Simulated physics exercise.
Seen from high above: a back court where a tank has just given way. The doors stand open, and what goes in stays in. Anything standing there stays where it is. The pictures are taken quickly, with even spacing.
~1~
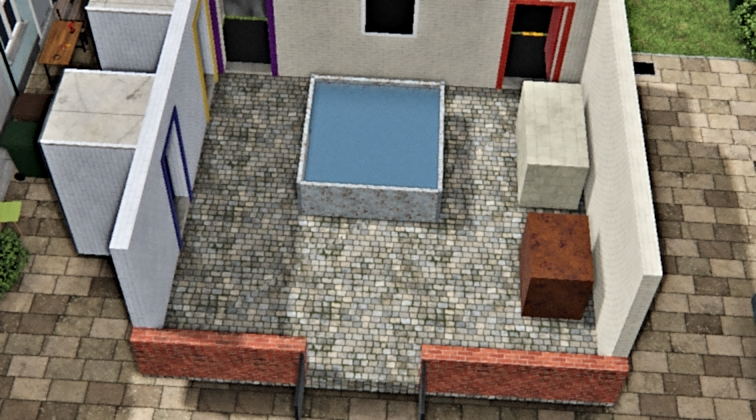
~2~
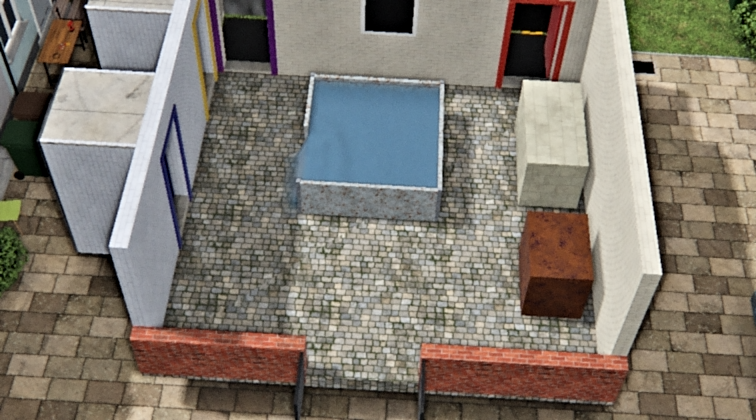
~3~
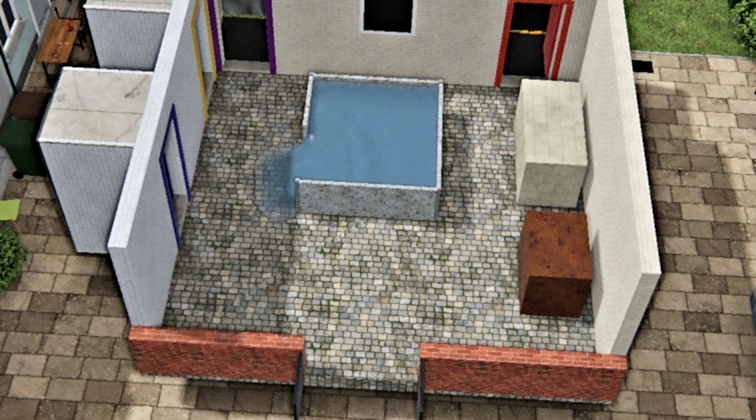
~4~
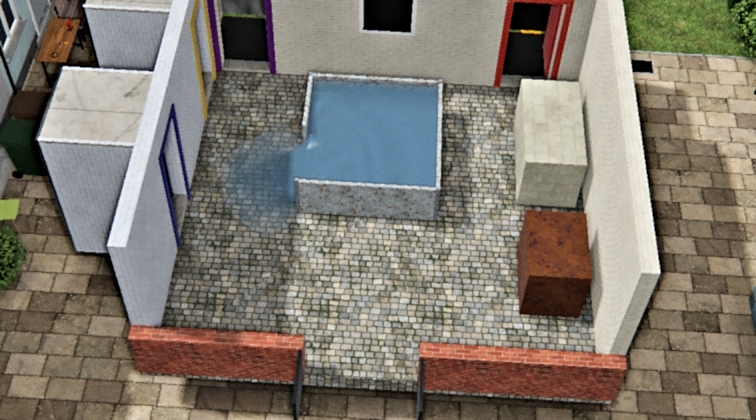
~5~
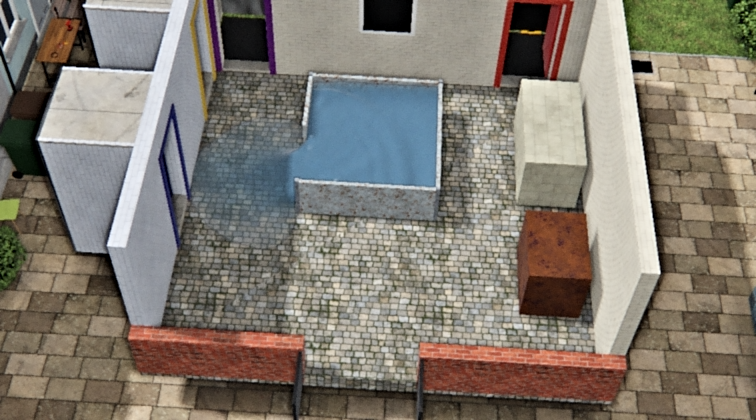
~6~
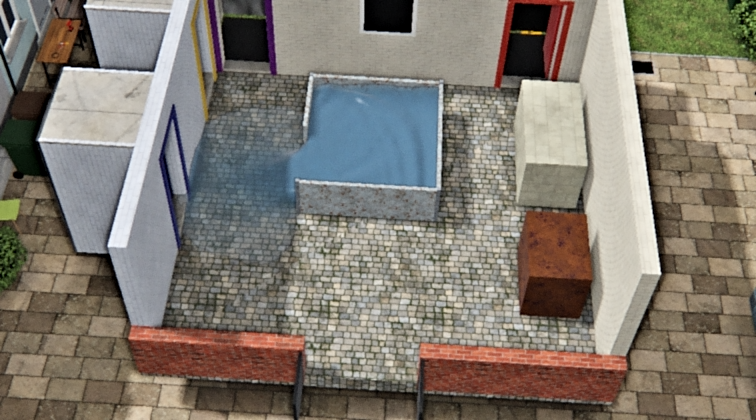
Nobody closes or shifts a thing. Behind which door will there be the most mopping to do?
The purple door.
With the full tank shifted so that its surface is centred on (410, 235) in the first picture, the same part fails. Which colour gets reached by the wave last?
That is the door marked red.
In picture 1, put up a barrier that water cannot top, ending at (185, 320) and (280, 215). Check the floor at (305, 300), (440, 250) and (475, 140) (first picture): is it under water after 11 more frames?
The first spot is soaked, the second unreached, the third unreached.
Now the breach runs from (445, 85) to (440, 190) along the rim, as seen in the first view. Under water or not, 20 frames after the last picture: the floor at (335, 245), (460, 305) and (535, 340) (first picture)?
The first spot is left untouched, the second soaked through, the third soaked through.
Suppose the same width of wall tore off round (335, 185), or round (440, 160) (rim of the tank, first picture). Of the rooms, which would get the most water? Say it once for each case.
Result per case, in order: The door marked purple / the red one.
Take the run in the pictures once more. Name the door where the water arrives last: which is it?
Answer: The red-painted one.
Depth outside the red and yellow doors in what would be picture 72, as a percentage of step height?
Depth ratios, approx.: 150 and 30 percent.
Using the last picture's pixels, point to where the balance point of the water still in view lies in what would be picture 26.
Point: (310, 189).
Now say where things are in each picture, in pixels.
The first picture shows the water tank at (374, 134) is whole and still.
In the second picture, the front is at (296, 154), out from the gap at (305, 173).
In the third picture, water pours out at (304, 174) and has run to (268, 152).
In the fourth picture, water pours out at (304, 174) and has run to (228, 162).
In the fifth picture, water pours out at (304, 175) and has run to (198, 158).
In the sixth picture, the front is at (205, 128), out from the gap at (304, 175).
A moment on, water covers 20 % of the floor; yellow door wet at the sill, nothing in, blue door some in, purple door not reached, red door not reached.
Next, water covers 30 % of the floor; yellow door wet at the sill, nothing in, blue door a lot in, purple door some in, red door not reached.
Then, water covers 50 % of the floor; yellow door wet at the sill, nothing in, blue door a lot in, purple door a lot in, red door not reached.
Later, water covers 85 % of the floor; yellow door wet at the sill, nothing in, blue door a lot in, purple door a lot in, red door wet at the sill, nothing in.
In the end, water covers 100 % of the floor; yellow door wet at the sill, nothing in, blue door a lot in, purple door a lot in, red door a trickle in; the purple door has let in the most.
